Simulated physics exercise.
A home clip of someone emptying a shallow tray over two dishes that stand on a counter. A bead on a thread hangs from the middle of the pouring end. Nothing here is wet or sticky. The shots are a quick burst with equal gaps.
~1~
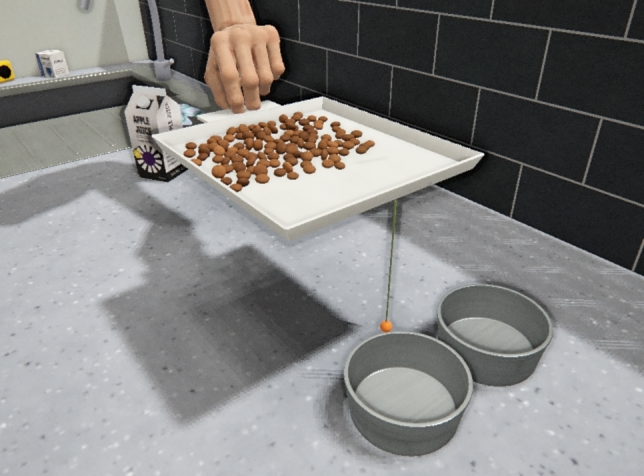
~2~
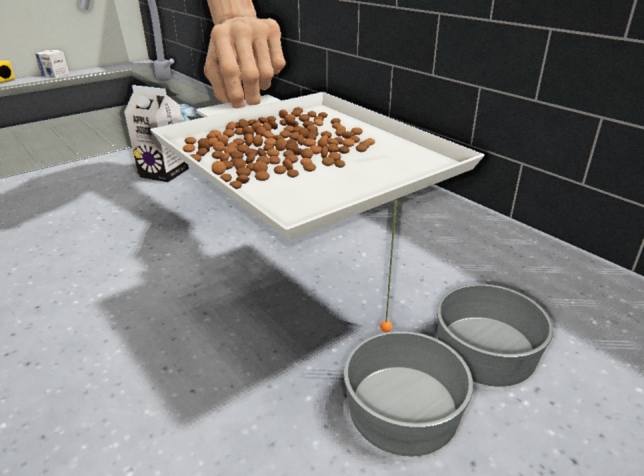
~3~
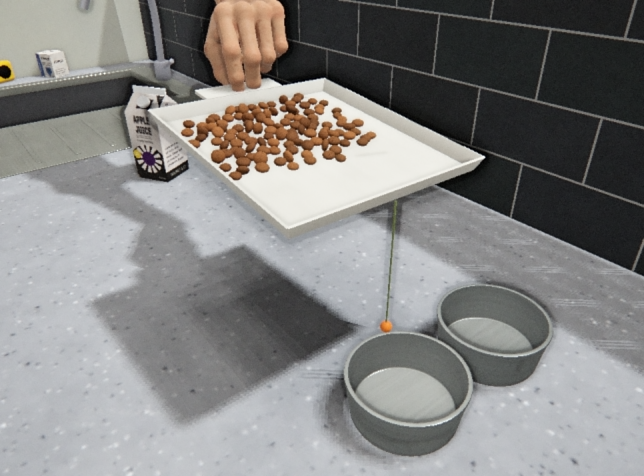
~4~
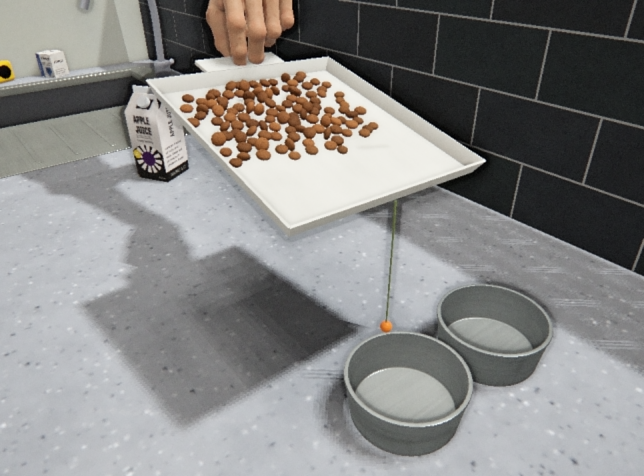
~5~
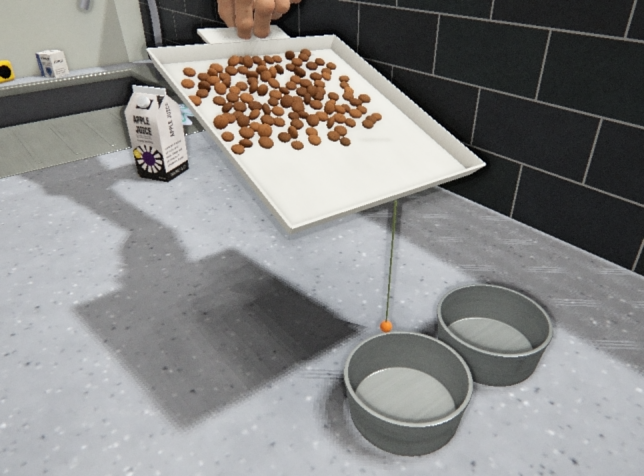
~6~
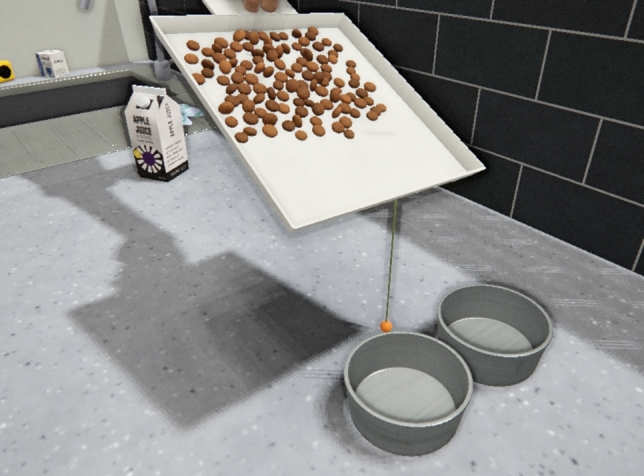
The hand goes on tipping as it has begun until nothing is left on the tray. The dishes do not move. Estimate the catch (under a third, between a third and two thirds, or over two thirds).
Caught overall: From one third to two thirds.
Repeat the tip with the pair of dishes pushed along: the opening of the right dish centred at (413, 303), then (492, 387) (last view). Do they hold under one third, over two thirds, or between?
At the first place under a third, at the second in the middle band.
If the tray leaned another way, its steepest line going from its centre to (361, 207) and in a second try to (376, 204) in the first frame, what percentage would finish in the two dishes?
About 20 and 30 per cent.
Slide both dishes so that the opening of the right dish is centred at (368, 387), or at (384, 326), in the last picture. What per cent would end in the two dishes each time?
The first gives 10 %, the second 0 %.
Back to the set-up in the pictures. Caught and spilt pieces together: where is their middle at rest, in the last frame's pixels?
Near (490, 384).
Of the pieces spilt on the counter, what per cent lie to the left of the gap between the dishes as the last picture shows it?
Roughly 20 in a hundred.
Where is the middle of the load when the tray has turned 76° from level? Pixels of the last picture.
Near (440, 201).
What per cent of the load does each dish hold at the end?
For the left dish some 20 %, for the right dish some 30 %.
Soon, tray tipped right over; about half on the tray; about half in the air.
A while on, tray tipped past a quarter turn; about a quarter in the left dish; about a third in the right dish; about half outside both; a stray few in the air.
Towards the end, tray tipped past a quarter turn; about a quarter in the left dish; about a third in the right dish; about half outside both.
Finally, tray tipped past a quarter turn; about a quarter in the left dish; about a third in the right dish; about half outside both.
